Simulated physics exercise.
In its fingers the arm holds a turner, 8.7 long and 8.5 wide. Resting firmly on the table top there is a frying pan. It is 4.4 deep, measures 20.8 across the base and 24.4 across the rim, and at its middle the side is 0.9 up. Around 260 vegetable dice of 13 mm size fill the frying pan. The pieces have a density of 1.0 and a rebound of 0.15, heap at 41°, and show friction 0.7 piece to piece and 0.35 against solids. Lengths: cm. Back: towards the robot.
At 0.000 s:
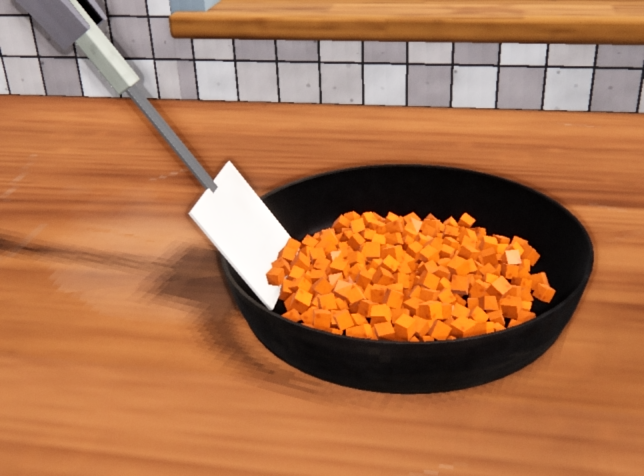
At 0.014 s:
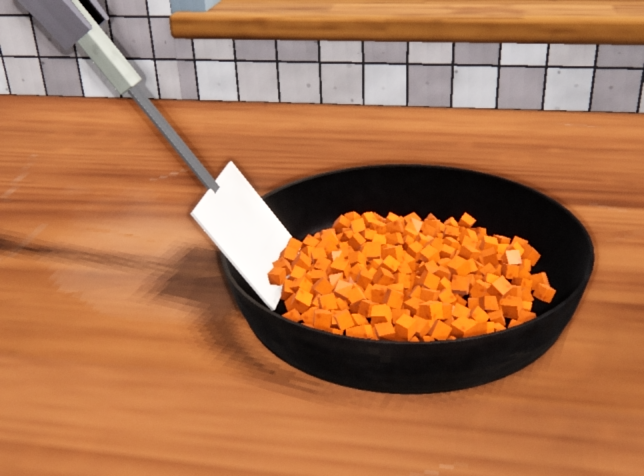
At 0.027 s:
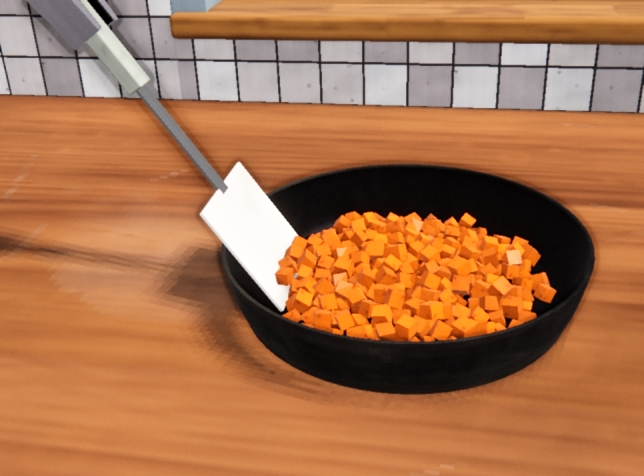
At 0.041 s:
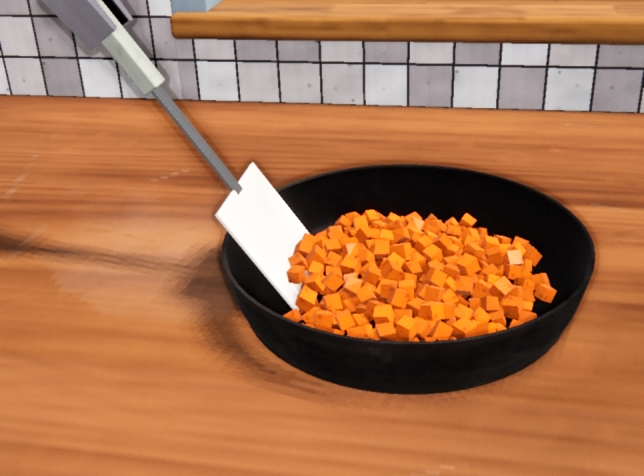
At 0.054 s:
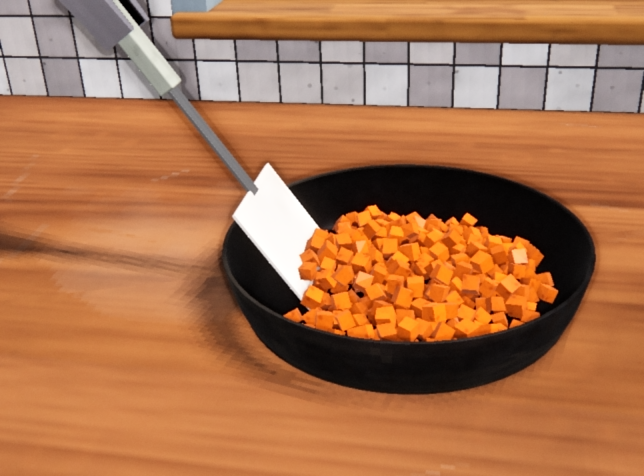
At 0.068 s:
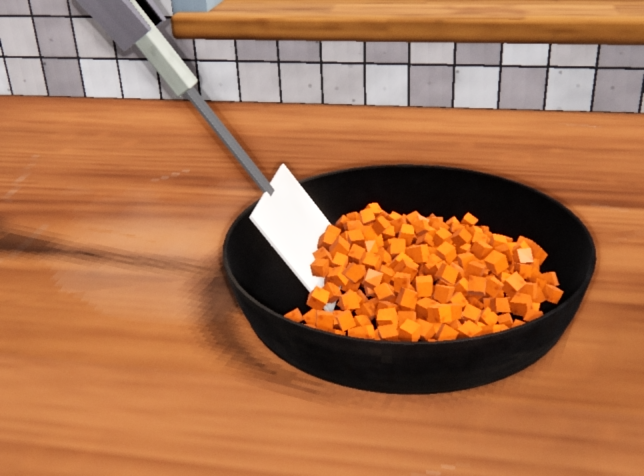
A robot arm's white turner, slanting into a black frying pan on a wooden table top, slides slowly to the right, pressing against the heap of orange vegetable dice and pushing its left side slightly rightward and up.
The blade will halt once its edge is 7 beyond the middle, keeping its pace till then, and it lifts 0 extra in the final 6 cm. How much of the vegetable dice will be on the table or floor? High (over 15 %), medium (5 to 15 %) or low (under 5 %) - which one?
Low, under 5 %.
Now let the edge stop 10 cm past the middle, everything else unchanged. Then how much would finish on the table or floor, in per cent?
In that case around 35 per cent.
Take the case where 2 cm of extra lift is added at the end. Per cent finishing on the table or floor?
I'd say close to 10 per cent.
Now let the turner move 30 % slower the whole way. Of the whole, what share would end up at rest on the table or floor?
0 %.
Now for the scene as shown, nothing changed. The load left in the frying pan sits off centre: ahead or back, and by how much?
About 5.5 centimetres ahead.
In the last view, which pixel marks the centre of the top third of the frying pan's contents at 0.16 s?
Roughly pixel (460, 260).
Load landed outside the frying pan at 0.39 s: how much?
Some 2 per cent of the load.
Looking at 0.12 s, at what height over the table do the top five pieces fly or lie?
I'd say close to 4 cm on average.
After 0.12 s, sloping 55°, highest piece 5 above the table; 262 in the frying pan.
After 0.16 s, sloping 55°, highest piece 6 above the table; 262 in the frying pan.
After 0.39 s, sloping 55°, highest piece 6 above the table; 258 in the frying pan, 4 on the table or floor.
After 1.44 s, sloping 55°, highest piece 6 above the table; 258 in the frying pan, 4 on the table or floor.
In the end, 258 in the frying pan, 4 on the table or floor. That is 2 % on the table or floor.
